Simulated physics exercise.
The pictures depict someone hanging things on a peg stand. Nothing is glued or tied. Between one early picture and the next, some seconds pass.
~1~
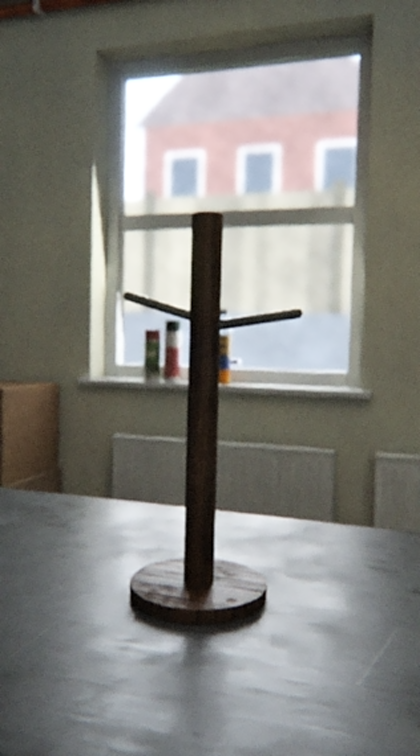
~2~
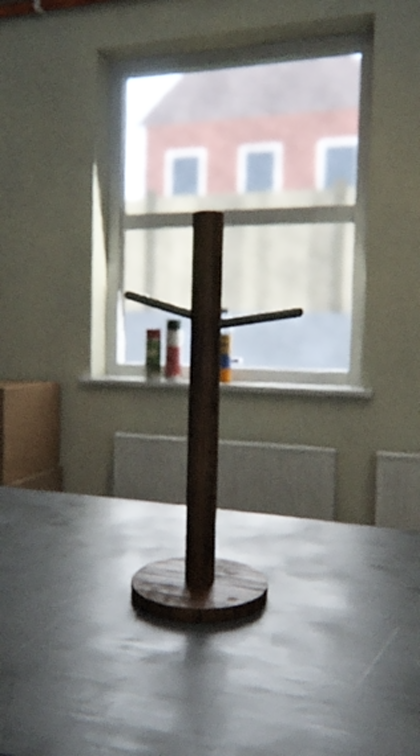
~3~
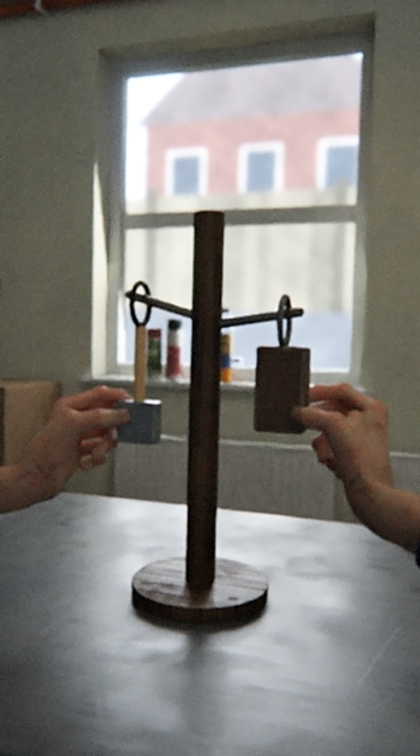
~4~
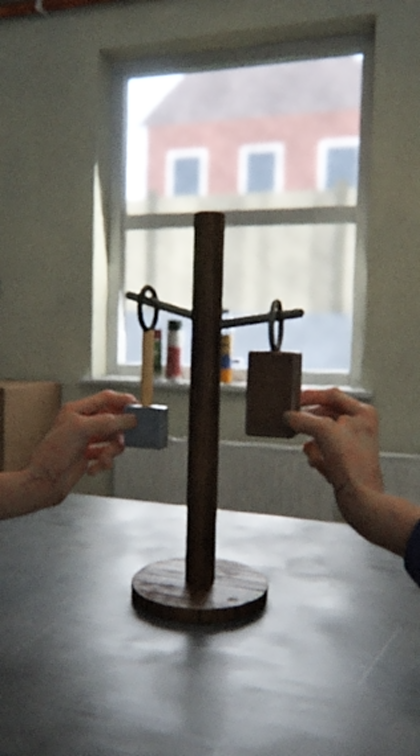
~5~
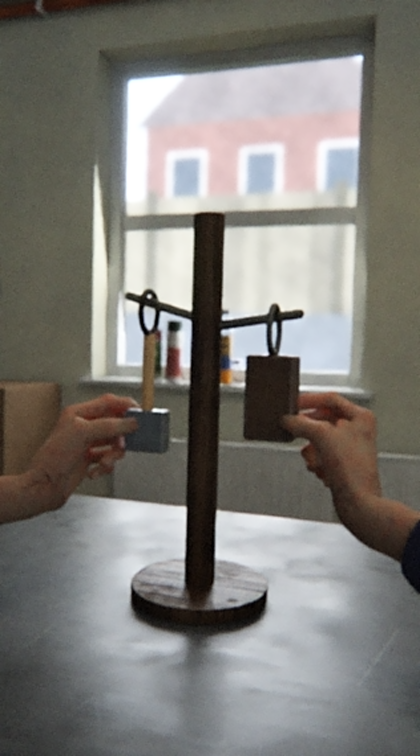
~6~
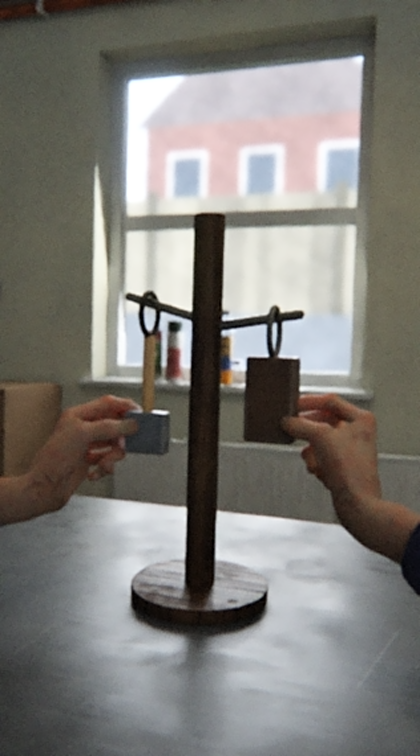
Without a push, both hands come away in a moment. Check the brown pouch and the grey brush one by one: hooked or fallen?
Seen one by one - brown pouch: Hooked, grey brush: Hooked.
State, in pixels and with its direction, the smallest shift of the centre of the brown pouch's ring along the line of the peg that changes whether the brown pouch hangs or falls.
The change comes after a move of 24 pixels towards the right.
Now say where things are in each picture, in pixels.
The first picture shows peg stand (206, 407).
The second picture shows peg stand (207, 406).
The third picture shows still on the way; brown pouch (284, 363); peg stand (208, 406).
The fourth picture shows still on the way; grey brush (147, 366); peg stand (208, 407).
The fifth picture shows still on the way; brown pouch (273, 371); peg stand (208, 408).
The sixth picture shows in place, still held; brown pouch (273, 373); grey brush (149, 372); peg stand (208, 408).
Then, 0.12 s after the last picture, brown pouch at rest near (273, 374); grey brush at rest near (149, 373).
Then, 0.48 s after the last picture, brown pouch at rest near (271, 374); grey brush at rest near (152, 374).
Then, 0.78 s after the last picture, brown pouch at rest near (271, 374); grey brush at rest near (153, 375).
At rest, the brown pouch stays on its peg, near (270, 374); the grey brush stays on its peg, near (154, 375).
